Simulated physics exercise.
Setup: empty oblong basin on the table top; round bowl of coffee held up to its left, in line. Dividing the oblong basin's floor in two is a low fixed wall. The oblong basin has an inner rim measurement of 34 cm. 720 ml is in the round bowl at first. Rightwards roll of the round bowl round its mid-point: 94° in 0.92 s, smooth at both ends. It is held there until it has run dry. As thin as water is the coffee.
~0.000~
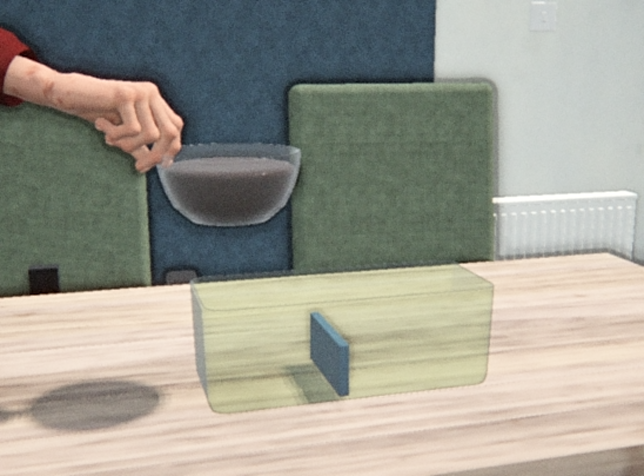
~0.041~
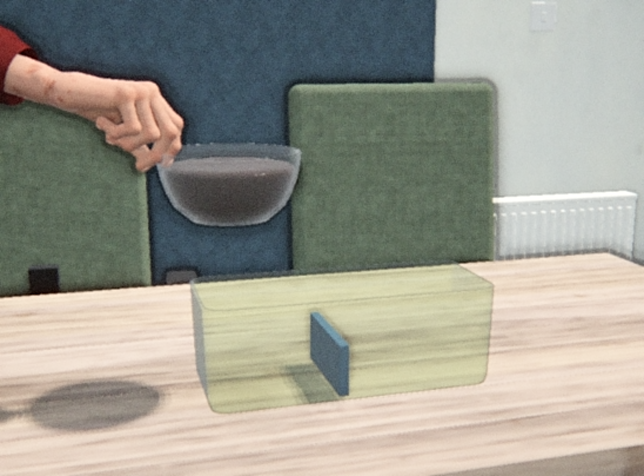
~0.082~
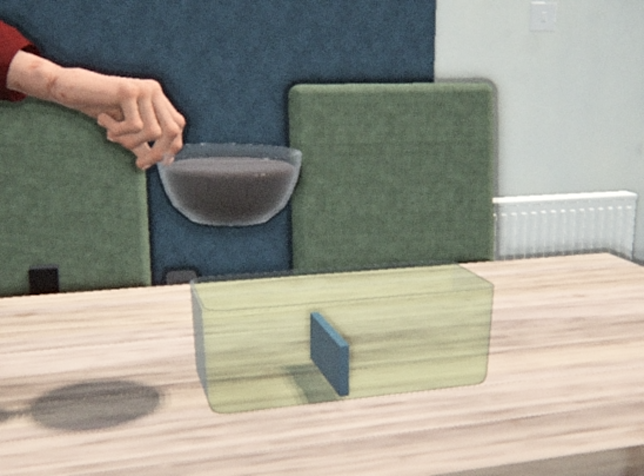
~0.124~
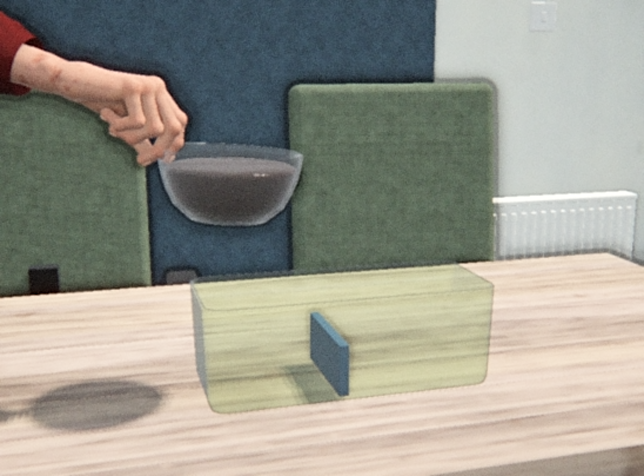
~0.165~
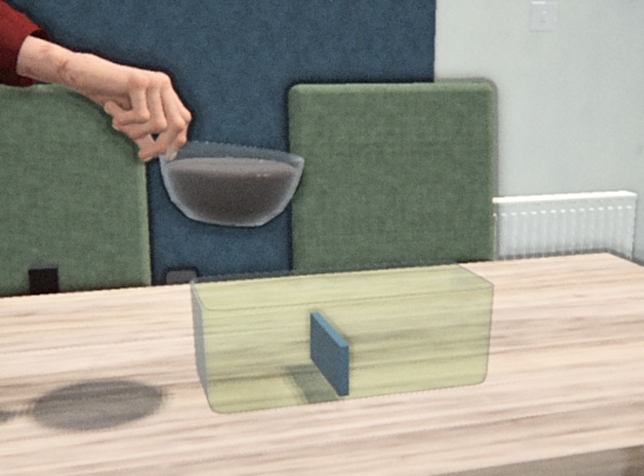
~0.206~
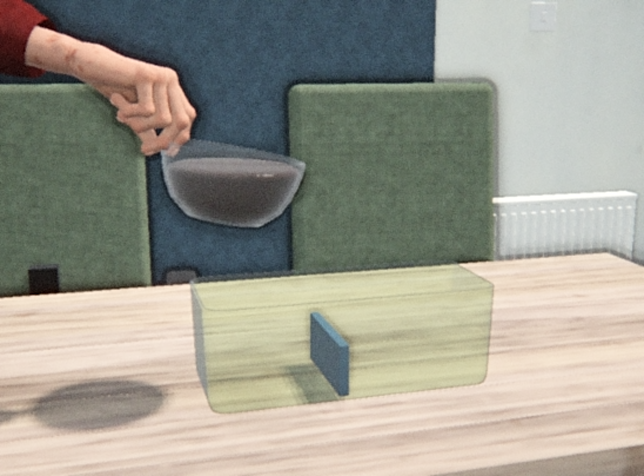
The clip shows a hand holding a clear round bowl of dark liquid above and left of an empty, greenish oblong basin with an upright blue divider on a table; the bowl stays nearly still, then tilts slightly rightwards.
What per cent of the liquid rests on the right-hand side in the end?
72 percent.
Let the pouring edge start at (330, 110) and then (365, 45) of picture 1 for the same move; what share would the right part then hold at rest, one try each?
About 95 %, then about 95 %.
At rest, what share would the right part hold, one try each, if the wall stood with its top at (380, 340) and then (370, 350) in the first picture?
It comes to 5 per cent, and then 25 per cent.
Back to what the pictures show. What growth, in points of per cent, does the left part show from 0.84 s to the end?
Roughly 12 percent.
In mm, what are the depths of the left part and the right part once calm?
Left part about 10 mm deep, right part about 22 mm deep.
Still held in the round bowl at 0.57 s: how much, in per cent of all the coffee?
Some 52 % of it is still there.
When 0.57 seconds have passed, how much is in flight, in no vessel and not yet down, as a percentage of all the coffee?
My guess is roughly 34 %.
After 0.57 s the tilt is 64° and 52 per cent is still to pour, 1 is left of the wall and 12 right of it.
After 0.84 s the tilt is 92° and 7 per cent is still to pour, 15 is left of the wall and 71 right of it.
After 1.12 s the tilt is 94° and 0 per cent is still to pour, 27 is left of the wall and 72 right of it.
After 1.42 s the tilt is 94° and 0 per cent is still to pour, 27 is left of the wall and 72 right of it.
In the end 27 per cent lies left of the wall, 72 right of it and 0 outside.
